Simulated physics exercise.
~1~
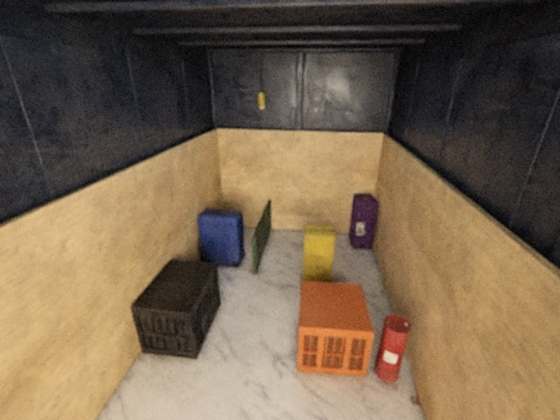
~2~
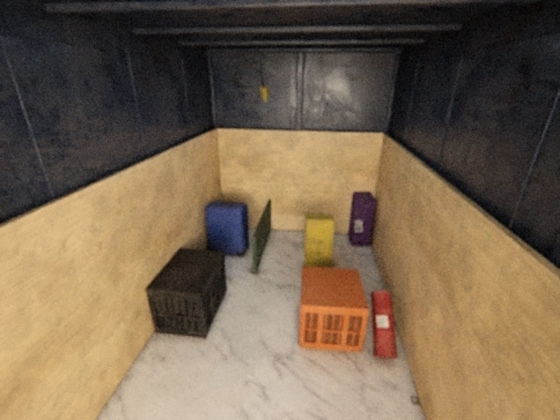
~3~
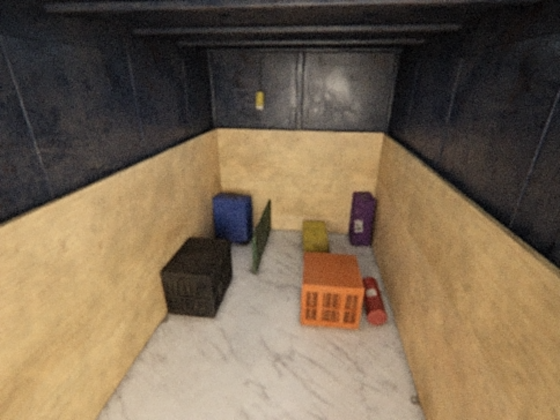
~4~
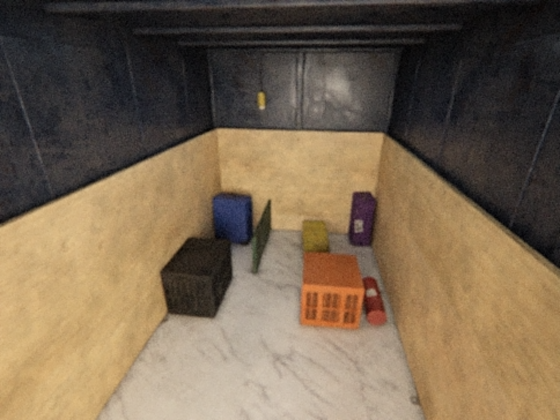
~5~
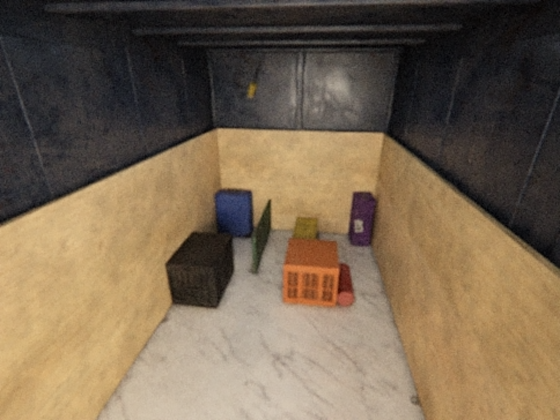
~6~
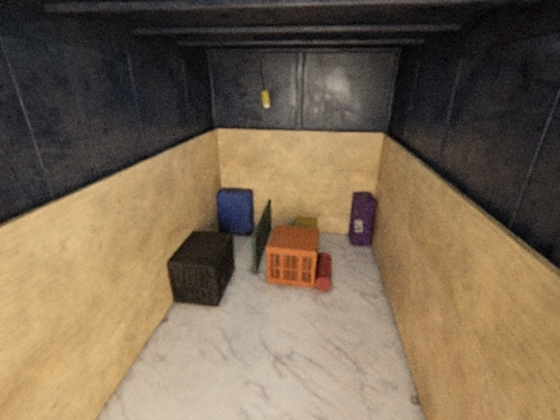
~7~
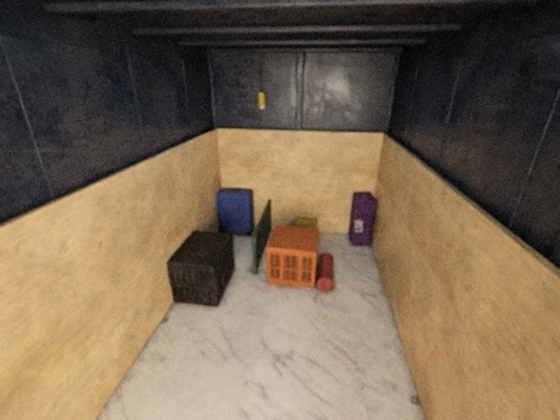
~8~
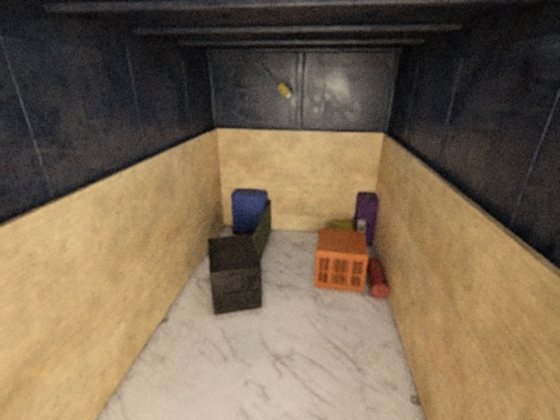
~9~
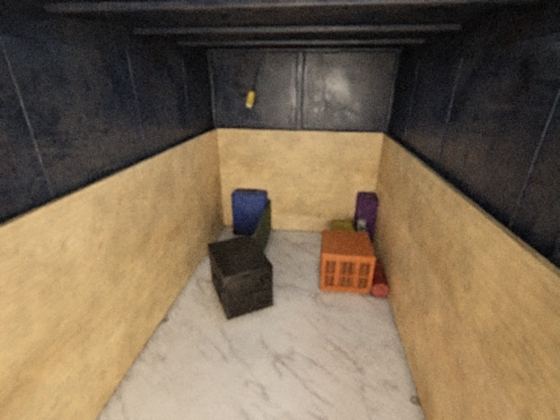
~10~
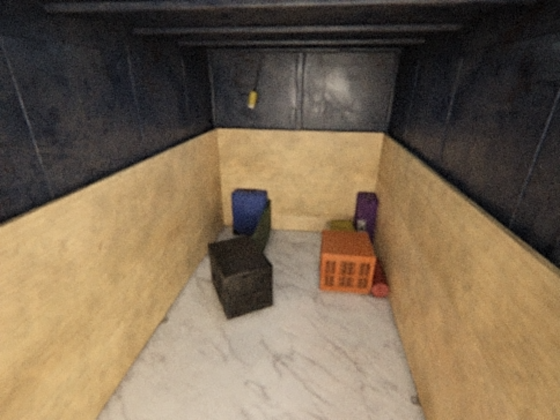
The clip opens inside a cargo hold with pale lower walls, where a black chest, an orange chest, a blue case, a yellow box, a purple box and a red canister stand around a dark green panel. The load slides toward the far wall, and the yellow box and red canister tip onto their sides. After a brief pause, the orange chest and canister slide left and farther back. Then the chests, blue case, yellow box and canister shift right as a hanging yellow tag swings. Everything settles, with the purple box still near the back right corner.
